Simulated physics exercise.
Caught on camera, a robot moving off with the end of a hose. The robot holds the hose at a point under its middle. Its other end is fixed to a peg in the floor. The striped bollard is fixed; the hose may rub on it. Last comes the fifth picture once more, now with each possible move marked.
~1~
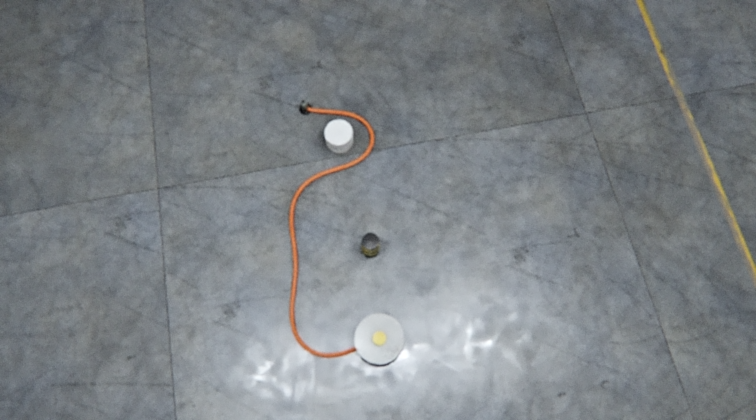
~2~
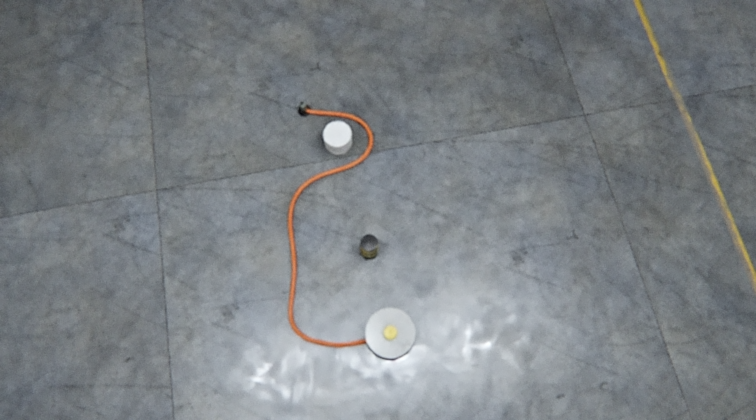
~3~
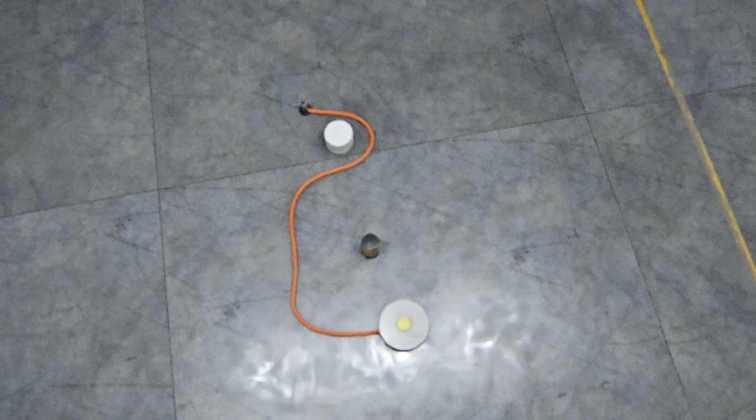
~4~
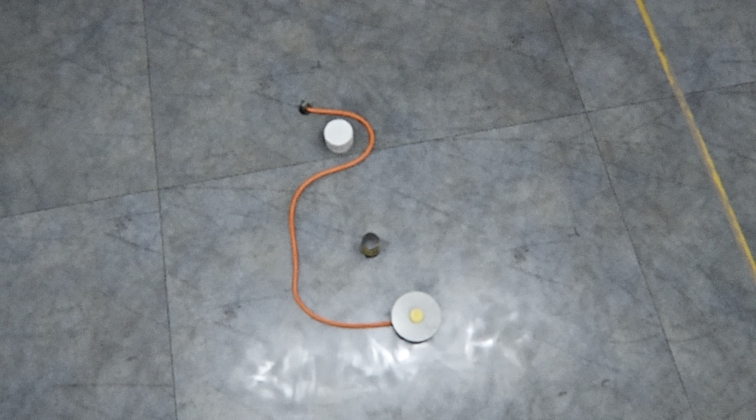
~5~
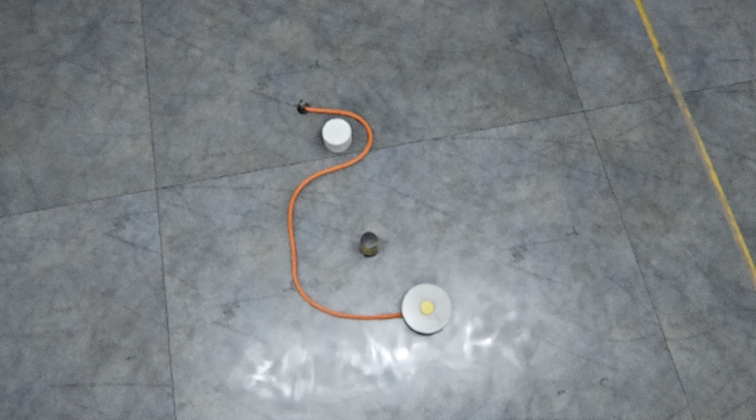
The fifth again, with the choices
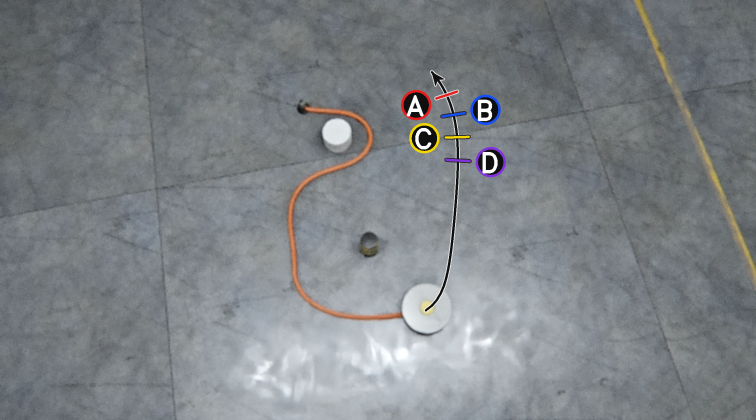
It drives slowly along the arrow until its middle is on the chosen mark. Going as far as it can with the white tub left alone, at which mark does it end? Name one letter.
Up to mark A.
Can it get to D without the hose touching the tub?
For that mark, yes.
On the copy, A at (447, 95); B at (454, 115); C at (457, 137); D at (458, 160); the route from (426, 310) via (457, 184) to (432, 72).
On A. First, robot (454, 232), middle of the hose (291, 208).
Then, robot (459, 152), middle of the hose (319, 214).
Finally, robot (448, 91), middle of the hose (360, 253); only the bollard has been touched, if anything.
By contrast, B is safe but short; C is safe but short; D is safe but short.
